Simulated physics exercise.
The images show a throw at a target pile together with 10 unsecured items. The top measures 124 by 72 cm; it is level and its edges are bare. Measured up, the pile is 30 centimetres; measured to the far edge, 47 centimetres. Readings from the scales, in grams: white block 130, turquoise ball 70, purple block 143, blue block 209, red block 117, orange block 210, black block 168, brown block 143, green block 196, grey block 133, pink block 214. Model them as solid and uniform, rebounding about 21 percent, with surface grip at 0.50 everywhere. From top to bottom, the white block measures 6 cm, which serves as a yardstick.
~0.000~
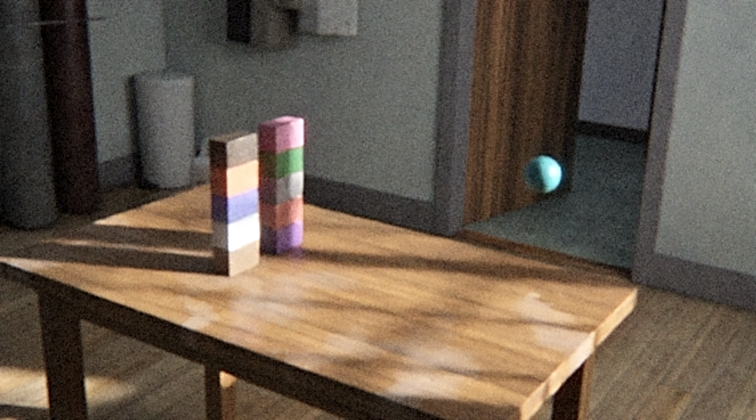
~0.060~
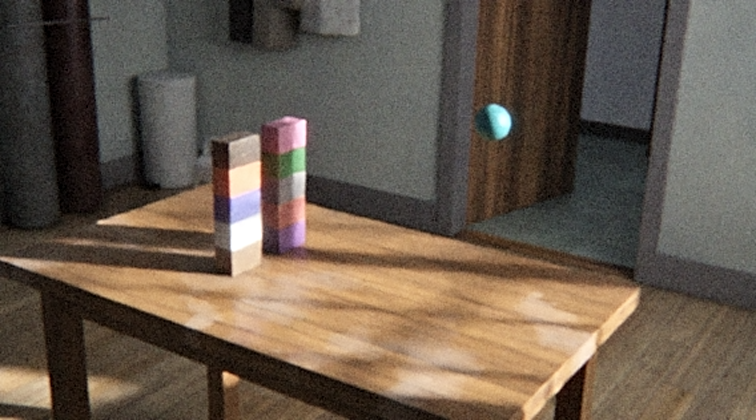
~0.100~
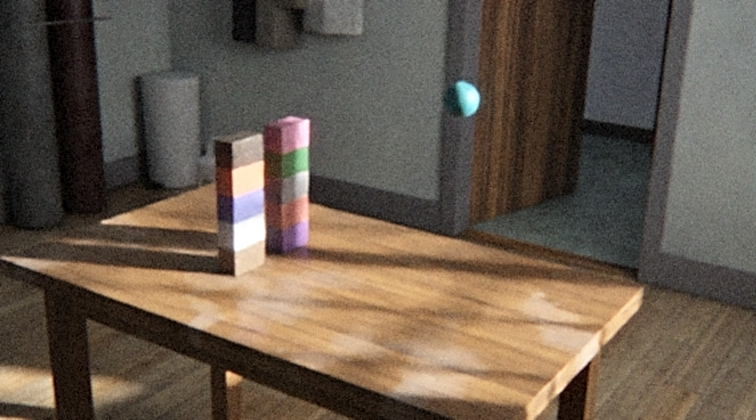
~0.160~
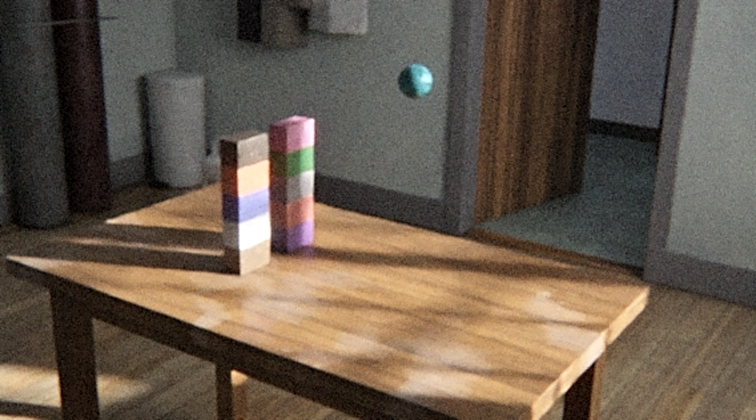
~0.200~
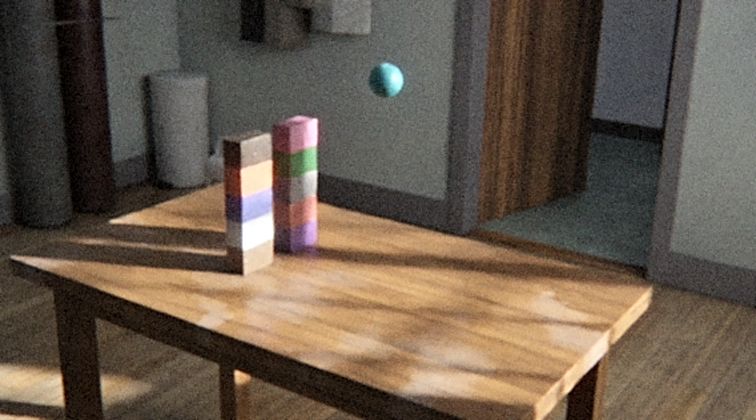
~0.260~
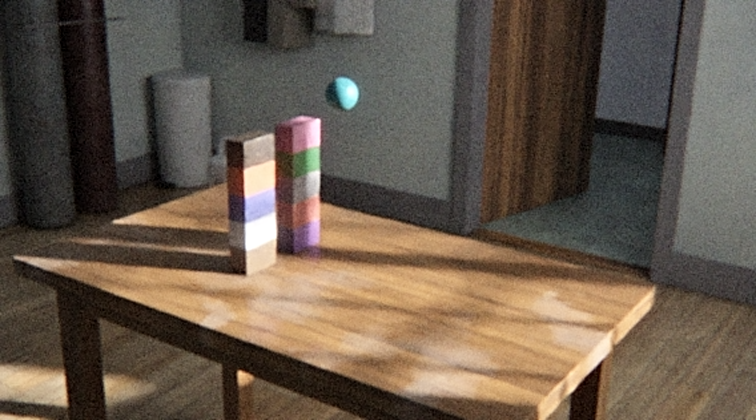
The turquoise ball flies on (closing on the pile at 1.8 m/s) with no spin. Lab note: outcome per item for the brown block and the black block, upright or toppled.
Outcome: Brown block upright; black block toppled.
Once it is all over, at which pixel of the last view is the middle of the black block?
Roughly (161, 240).
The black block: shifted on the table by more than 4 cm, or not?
Black block: Moved.
Around 0.46 s, turquoise ball near (289, 209); black block at 9° to upright near (237, 146); brown block at 4° to upright near (252, 253); orange block at 4° to upright.
Around 0.66 s, turquoise ball near (315, 267); black block at 70° to upright near (219, 154); brown block at 9° to upright near (251, 252); orange block at 9° to upright.
Around 0.86 s, turquoise ball near (322, 269); black block upside down near (185, 234); brown block at 7° to upright near (251, 253); orange block at 7° to upright.
Around 1.46 s, turquoise ball near (324, 270); black block upside down near (161, 240); brown block at 4° to upright near (252, 253); orange block at 4° to upright.
Finally (2.6 s), on their side or leaning hard on the table, black block; the other 9 still in place (within 4 cm). Final places as that camera would see them, brown block near (253, 254), black block near (161, 240).
